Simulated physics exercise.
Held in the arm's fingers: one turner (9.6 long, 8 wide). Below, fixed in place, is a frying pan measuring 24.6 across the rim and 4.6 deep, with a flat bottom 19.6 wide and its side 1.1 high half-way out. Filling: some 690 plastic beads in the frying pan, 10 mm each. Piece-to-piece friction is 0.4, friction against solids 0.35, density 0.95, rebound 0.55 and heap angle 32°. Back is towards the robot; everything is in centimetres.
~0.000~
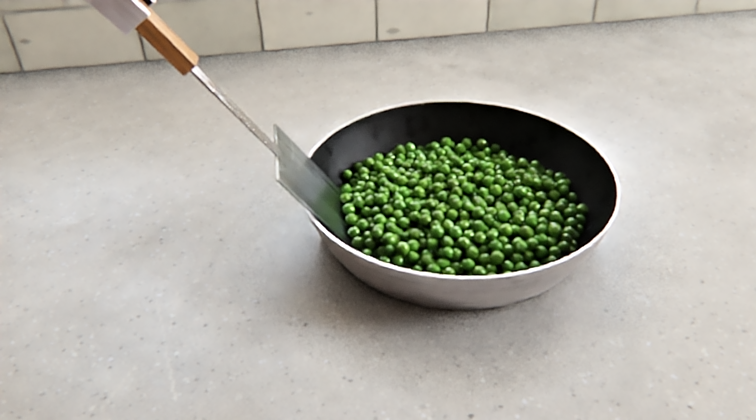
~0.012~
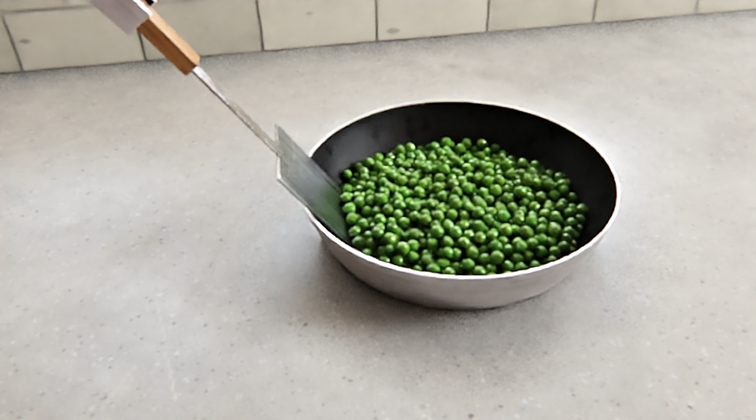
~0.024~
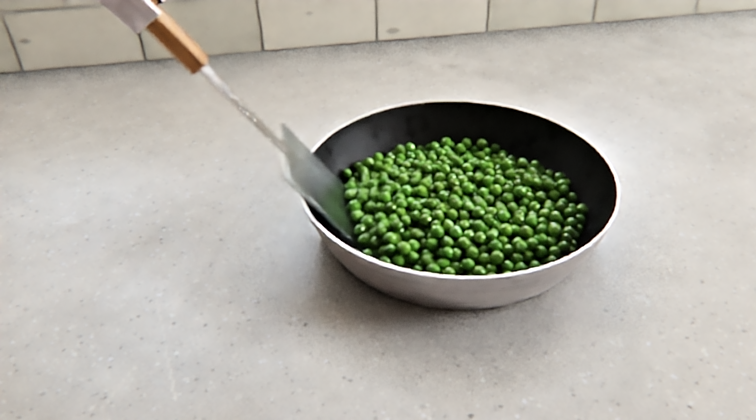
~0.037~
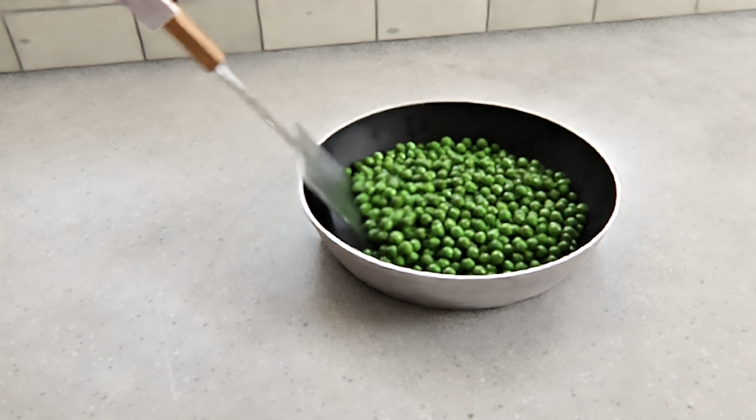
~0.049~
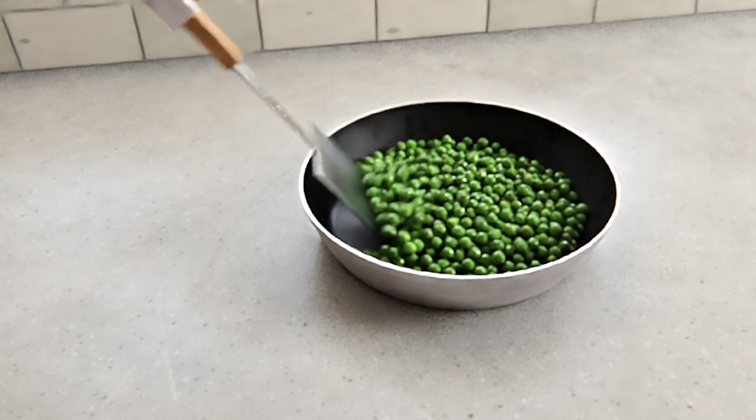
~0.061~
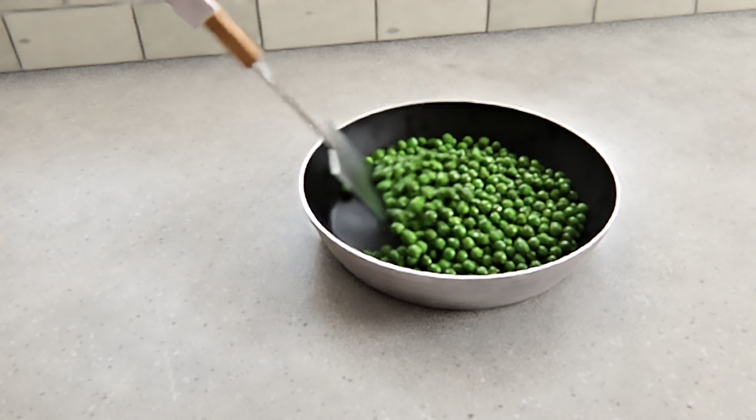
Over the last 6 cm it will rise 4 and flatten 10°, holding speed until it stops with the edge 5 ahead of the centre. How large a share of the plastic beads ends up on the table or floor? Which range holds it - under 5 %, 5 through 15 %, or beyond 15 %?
The range 5 through 15 % holds it.
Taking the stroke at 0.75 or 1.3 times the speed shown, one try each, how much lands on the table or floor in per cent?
Roughly 0 per cent on the first try and 15 per cent on the second.
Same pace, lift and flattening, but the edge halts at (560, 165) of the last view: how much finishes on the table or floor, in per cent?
The share ending on the table or floor is about 20 per cent.
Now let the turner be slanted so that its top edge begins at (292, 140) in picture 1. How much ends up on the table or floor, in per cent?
About 10%.
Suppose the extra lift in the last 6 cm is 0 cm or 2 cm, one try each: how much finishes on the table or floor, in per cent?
It comes to around 0 per cent on the first try and around 5 per cent on the second.
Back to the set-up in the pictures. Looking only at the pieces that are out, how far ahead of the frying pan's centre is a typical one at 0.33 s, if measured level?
I'd say some 22 centimetres.
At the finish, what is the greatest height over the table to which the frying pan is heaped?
It reaches roughly 4.5 cm.
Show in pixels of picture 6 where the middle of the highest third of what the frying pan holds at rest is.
Roughly (536, 185).
After 0.09 s, sloping 56°, highest piece 6 above the table; 693 in the frying pan.
After 0.12 s, sloping 52°, highest piece 7 above the table; 693 in the frying pan.
After 0.33 s, sloping 46°, highest piece 7 above the table; 625 in the frying pan, 65 on the table or floor, 3 on the blade or in flight.
After 1.38 s, sloping 46°, highest piece 4 above the table; 625 in the frying pan, 68 on the table or floor.
In the end, 625 in the frying pan, 68 on the table or floor. That is 10 % on the table or floor.
